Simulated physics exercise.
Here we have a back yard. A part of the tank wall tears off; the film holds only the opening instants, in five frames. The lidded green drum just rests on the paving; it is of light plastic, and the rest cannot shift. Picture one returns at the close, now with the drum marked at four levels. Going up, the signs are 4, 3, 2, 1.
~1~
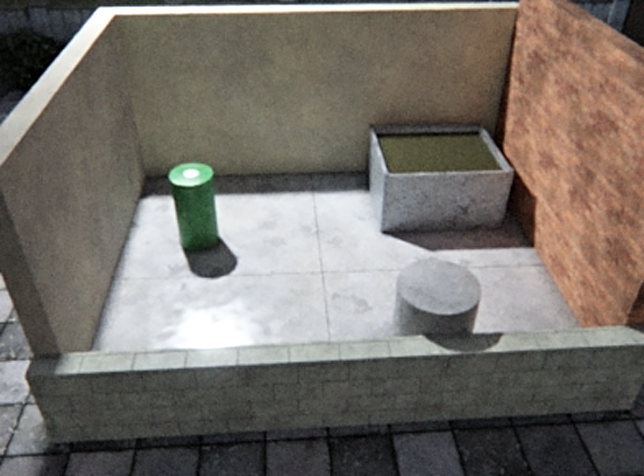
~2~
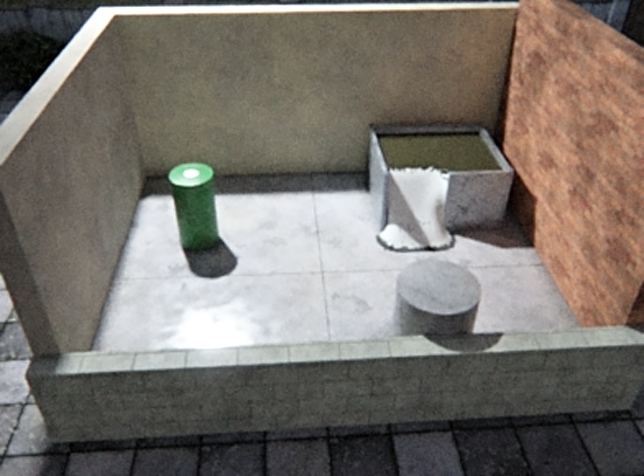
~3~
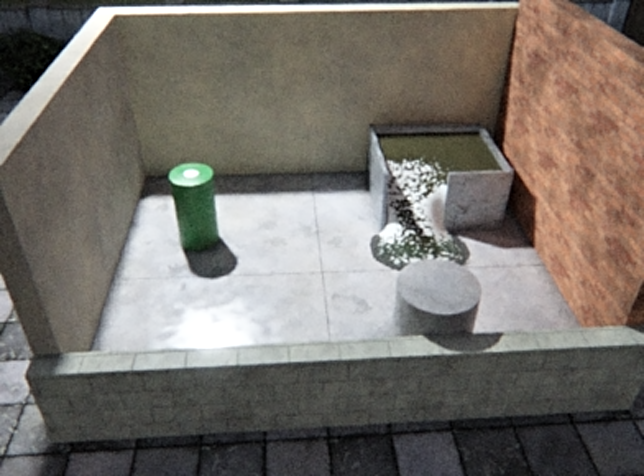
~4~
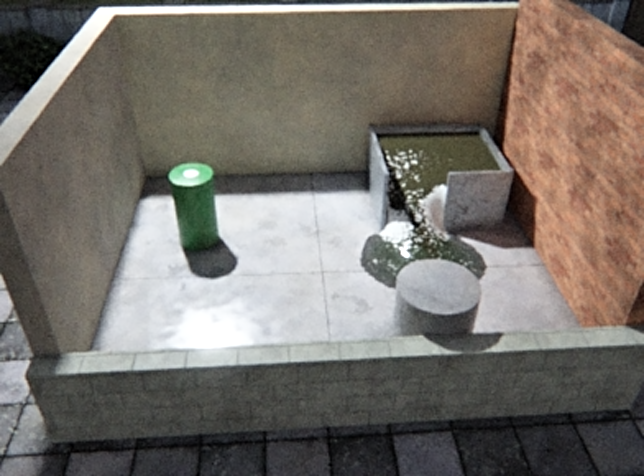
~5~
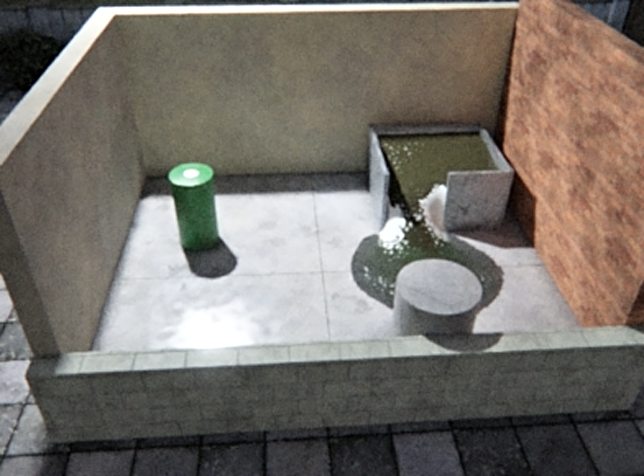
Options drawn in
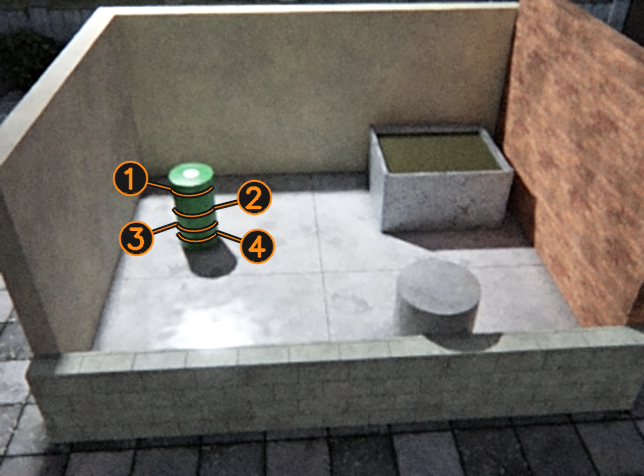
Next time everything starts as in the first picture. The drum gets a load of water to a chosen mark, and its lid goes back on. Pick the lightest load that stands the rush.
I would pick line 4.
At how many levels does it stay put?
All of them.
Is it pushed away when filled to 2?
No, that is safe.
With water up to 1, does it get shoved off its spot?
No, not at all.
In orange, 1 at (189, 195); 2 at (192, 216); 3 at (195, 231); 4 at (196, 241); from the bottom up 4, 3, 2, 1.
With 1, it does not move.
With 2, it does not move.
With 3, it does not move.
With 4, it does not move.
